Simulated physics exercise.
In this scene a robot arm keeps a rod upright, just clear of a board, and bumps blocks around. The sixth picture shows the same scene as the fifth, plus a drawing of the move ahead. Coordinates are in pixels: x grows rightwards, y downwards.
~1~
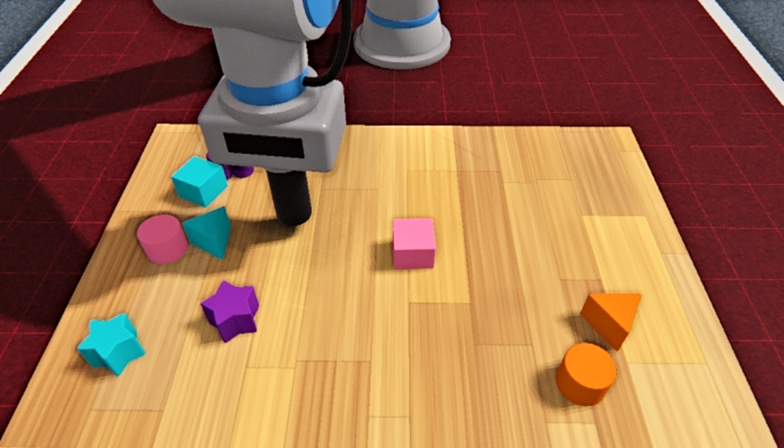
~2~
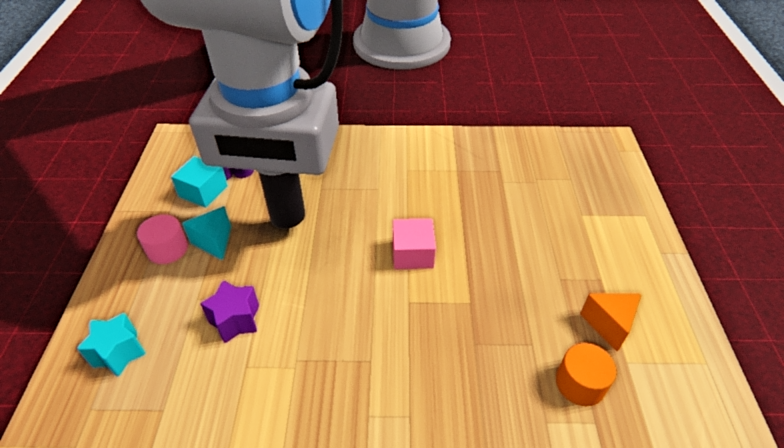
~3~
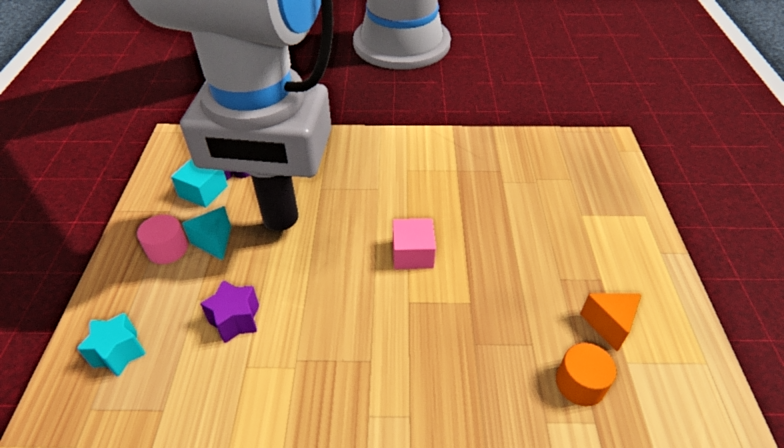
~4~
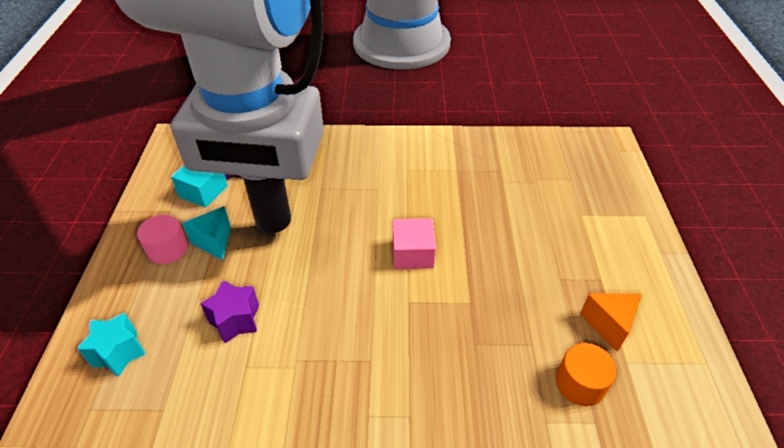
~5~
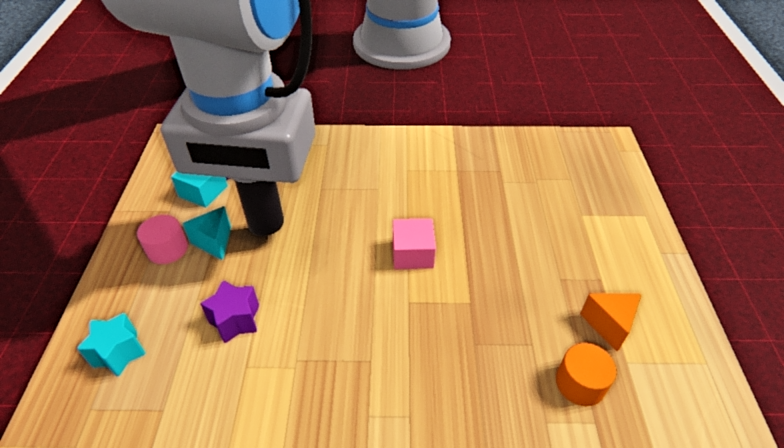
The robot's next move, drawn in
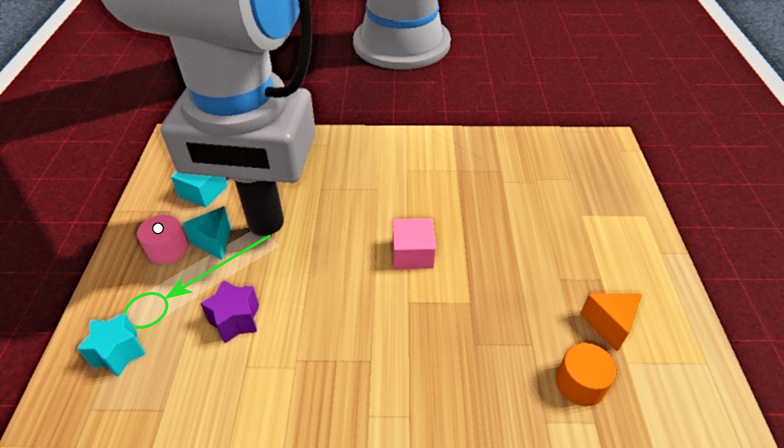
In the video, a gray robot arm with a black rod moves slightly left above a wooden board, nearing a turquoise triangular piece beside a pink cylinder, while the colored blocks scattered across the board stay still.
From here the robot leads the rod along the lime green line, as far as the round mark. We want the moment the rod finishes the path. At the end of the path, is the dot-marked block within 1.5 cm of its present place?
Yes, it checks out.
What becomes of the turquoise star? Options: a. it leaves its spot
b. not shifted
b - not shifted.
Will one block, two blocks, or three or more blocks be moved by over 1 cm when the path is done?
My forecast: 1.
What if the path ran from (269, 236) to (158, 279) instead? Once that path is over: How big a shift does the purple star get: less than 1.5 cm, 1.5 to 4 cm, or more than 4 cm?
Up to 1.5 cm.
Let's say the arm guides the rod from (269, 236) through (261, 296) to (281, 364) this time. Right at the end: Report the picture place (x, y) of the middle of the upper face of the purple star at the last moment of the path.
Answer: (219, 325).
Drawn move, from (269, 236) directly to (146, 310); the dot is on the pink circle.
On the path given first. One third of the way, rod at (226, 247); turquoise triangular piece at (200, 225), turned 30° clockwise.
Two thirds of the way, rod at (183, 272); turquoise triangular piece at (194, 228), turned 55° clockwise.
At the end, rod at (139, 299); turquoise star still; pink circle still; turquoise triangular piece at (194, 228), turned 55° clockwise.
